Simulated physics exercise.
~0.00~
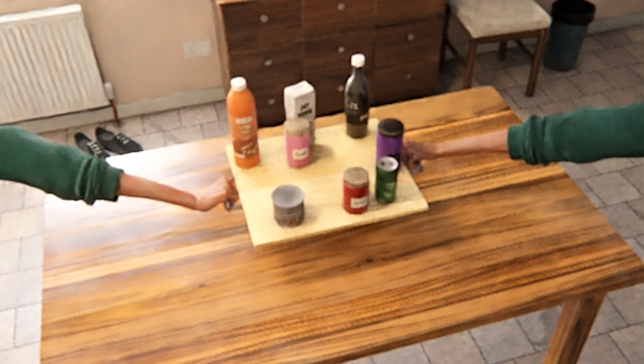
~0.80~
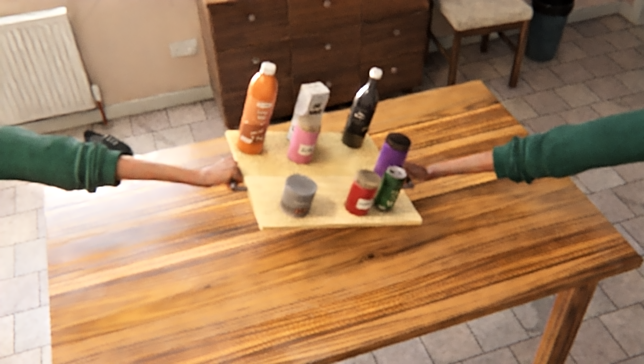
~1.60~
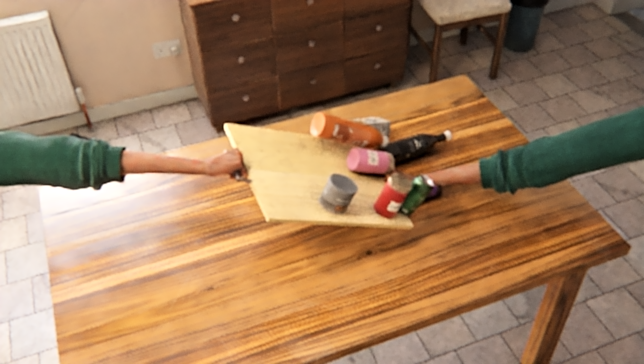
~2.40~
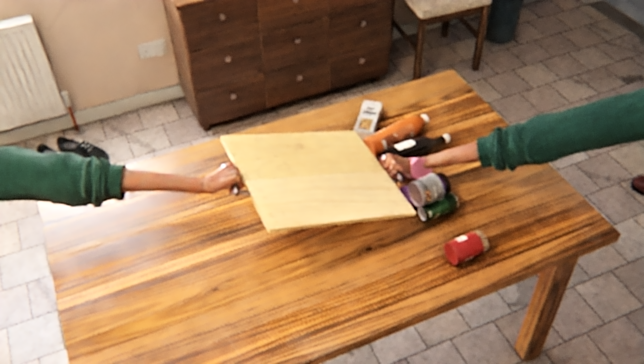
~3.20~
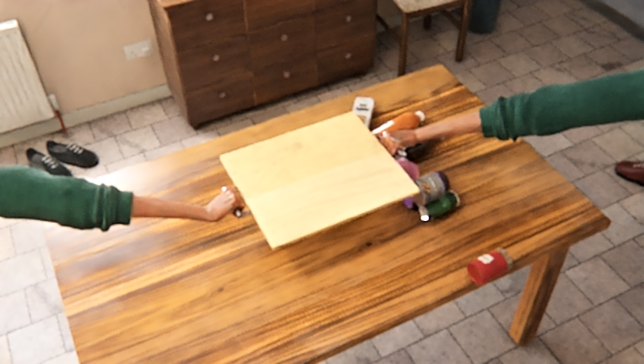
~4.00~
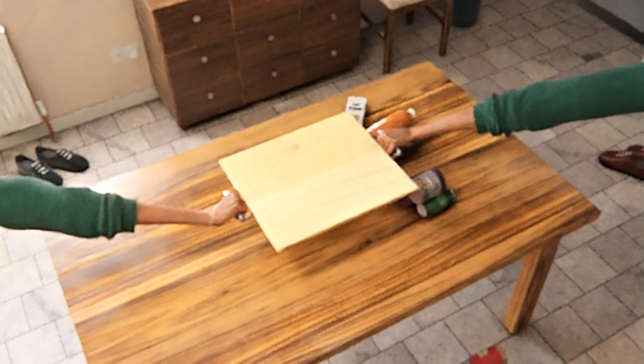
A pale, rimless tray is held by two green-sleeved arms above a wooden table in a tiled room, seen from above with drawers and a radiator behind. On it stand an orange bottle, a white carton, a pink jar and a black bottle at the back, with a grey tin, a red jar, a purple jar and a green can nearer. The tray tips down to the right, and the containers lean, topple and slide off that edge. The red jar rolls across the table and drops off the near side. The tray levels out empty, with several containers left lying by its right edge.
